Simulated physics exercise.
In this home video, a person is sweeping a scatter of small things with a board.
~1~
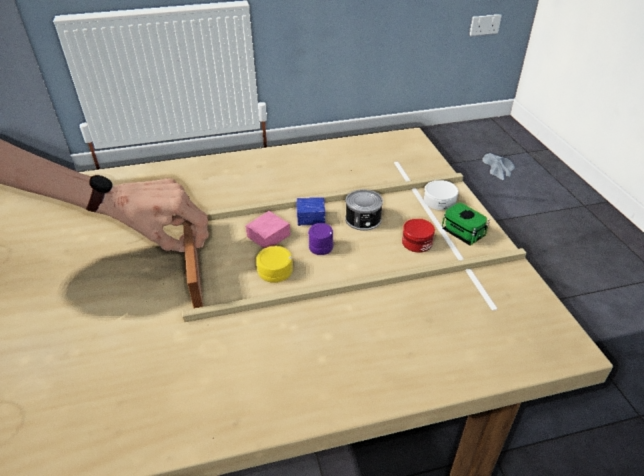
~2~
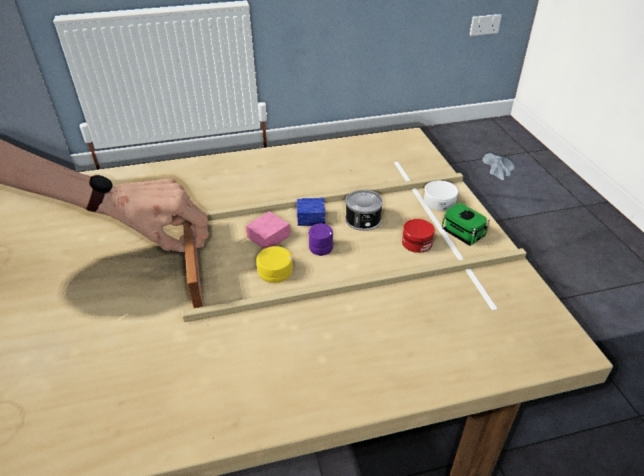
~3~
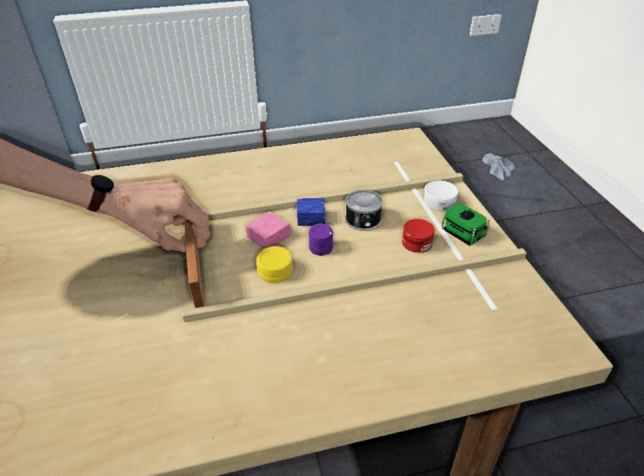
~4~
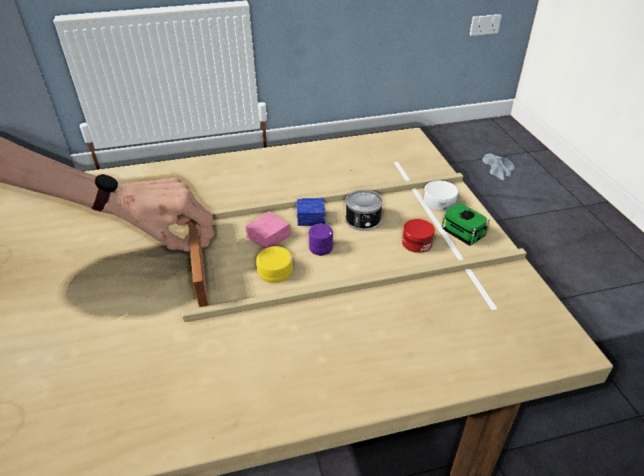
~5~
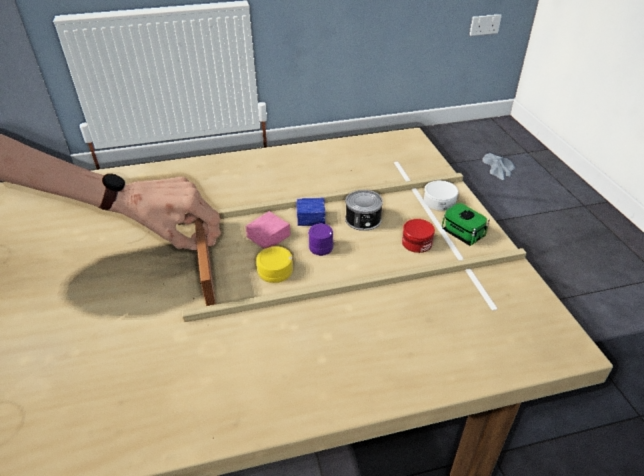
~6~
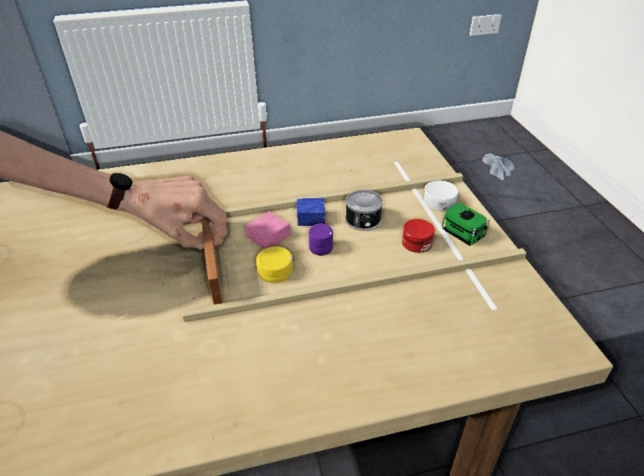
A hand holding a small wooden board slid it slightly to the right across a table, nearing a pink block and a yellow lid, while all the scattered things ahead of it stayed still.
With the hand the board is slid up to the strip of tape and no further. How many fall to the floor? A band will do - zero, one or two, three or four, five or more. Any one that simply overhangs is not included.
Answer - one or two.
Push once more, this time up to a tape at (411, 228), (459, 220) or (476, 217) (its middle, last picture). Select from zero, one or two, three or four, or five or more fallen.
Counting what would fall each time, I get no fall at all; either three or four; three to four.
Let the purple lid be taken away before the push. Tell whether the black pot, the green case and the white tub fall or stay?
Black pot: Still up; green case: Down; white tub: Down.
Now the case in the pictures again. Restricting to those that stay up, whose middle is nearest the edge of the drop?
Answer: The black pot.
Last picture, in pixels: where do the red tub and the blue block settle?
(482, 224), and the other (430, 189).
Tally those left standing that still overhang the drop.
I count 1 overhanging.
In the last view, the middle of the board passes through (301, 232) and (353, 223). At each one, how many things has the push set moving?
At the first point the count is 4, at the second it's 5.
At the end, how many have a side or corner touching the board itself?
That would be 4 of them.
Soon after, none off yet; green case at rest near (465, 224); white tub at rest near (441, 196); red tub at rest near (418, 236).
In the end, the number that fall off is one or two; gone, white tub and green case.
